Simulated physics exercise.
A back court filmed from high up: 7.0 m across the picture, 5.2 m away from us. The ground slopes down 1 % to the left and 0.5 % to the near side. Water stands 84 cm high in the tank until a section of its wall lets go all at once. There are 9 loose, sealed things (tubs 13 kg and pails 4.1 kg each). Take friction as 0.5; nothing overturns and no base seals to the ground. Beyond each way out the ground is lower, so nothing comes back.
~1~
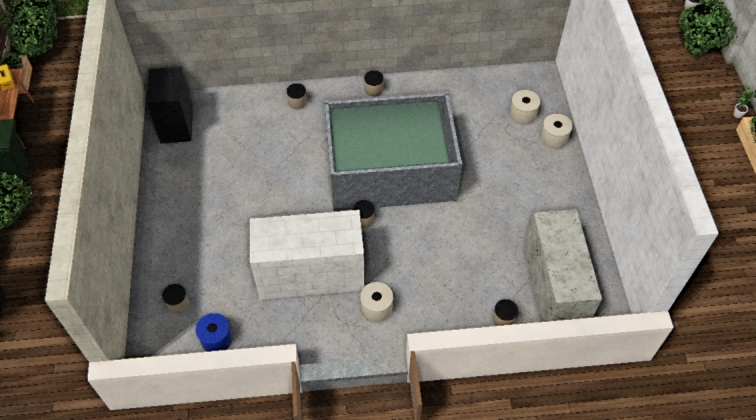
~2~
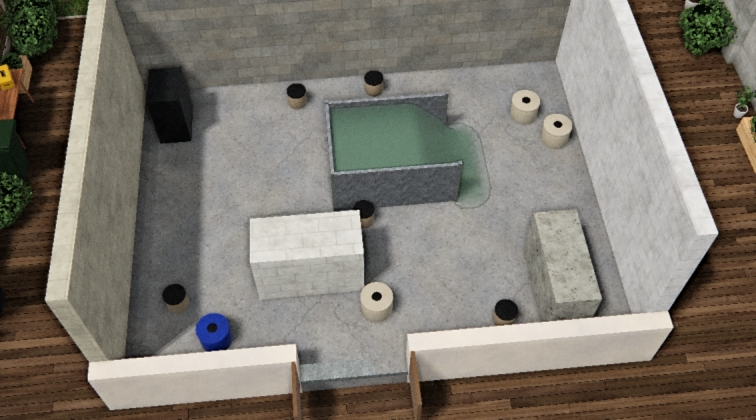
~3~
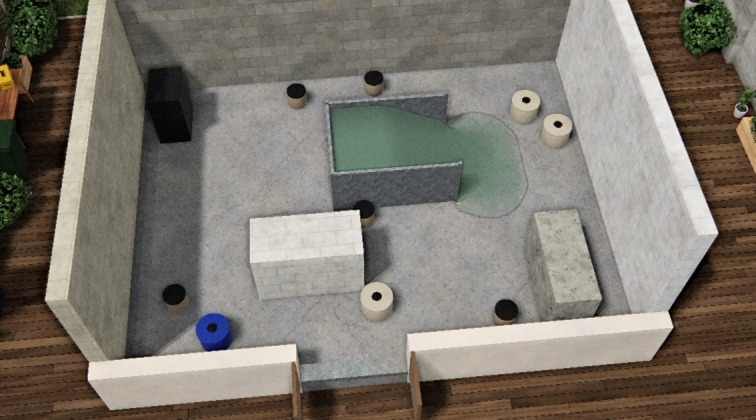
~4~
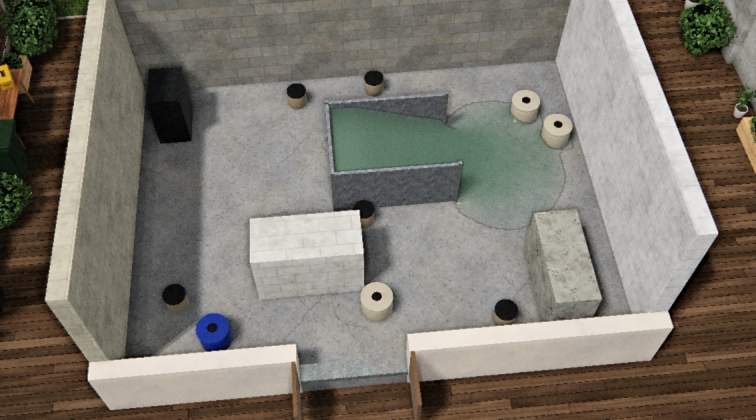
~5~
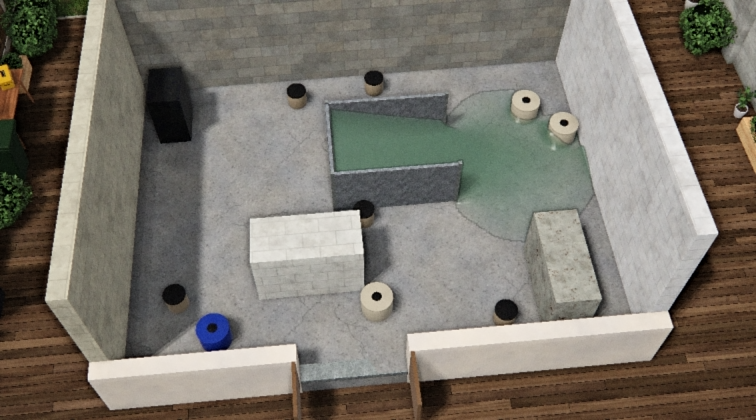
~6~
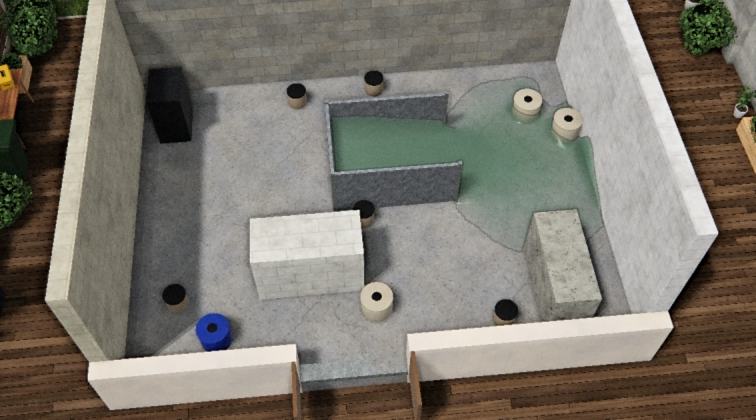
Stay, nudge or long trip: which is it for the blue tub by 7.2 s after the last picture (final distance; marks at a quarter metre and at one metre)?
The blue tub holds its place.
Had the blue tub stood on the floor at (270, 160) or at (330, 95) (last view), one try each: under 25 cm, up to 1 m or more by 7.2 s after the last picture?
In that order: It holds its place; it travels far.
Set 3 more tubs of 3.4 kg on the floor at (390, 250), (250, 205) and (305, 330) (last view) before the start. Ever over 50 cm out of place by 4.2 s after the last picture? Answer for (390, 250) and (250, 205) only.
In that order: Less, under.
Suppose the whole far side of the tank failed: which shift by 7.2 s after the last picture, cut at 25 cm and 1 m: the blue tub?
Then the blue tub gets carried off.
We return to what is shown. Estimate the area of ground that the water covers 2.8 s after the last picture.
Roughly 22 m2.
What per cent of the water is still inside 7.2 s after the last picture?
About 94 per cent.
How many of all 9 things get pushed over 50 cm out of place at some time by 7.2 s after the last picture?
That makes 6.
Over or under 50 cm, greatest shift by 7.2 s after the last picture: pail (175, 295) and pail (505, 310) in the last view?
In that order: Less, short of it.
Then, 0.9 s after the last picture the blue tub is near (213, 328), 0.0 m from its start, aground; 0 of 9 are out; 2 afloat.
Then, 2.8 s after the last picture the blue tub is near (213, 328), 0.0 m from its start, aground; 0 of 9 are out; 0 afloat.
Then, 4.8 s after the last picture the blue tub is near (213, 328), 0.0 m from its start, aground; 0 of 9 are out; 1 afloat.
Then, 7.2 s after the last picture the blue tub is near (213, 328), 0.0 m from its start, aground; 0 of 9 are out; 2 afloat.
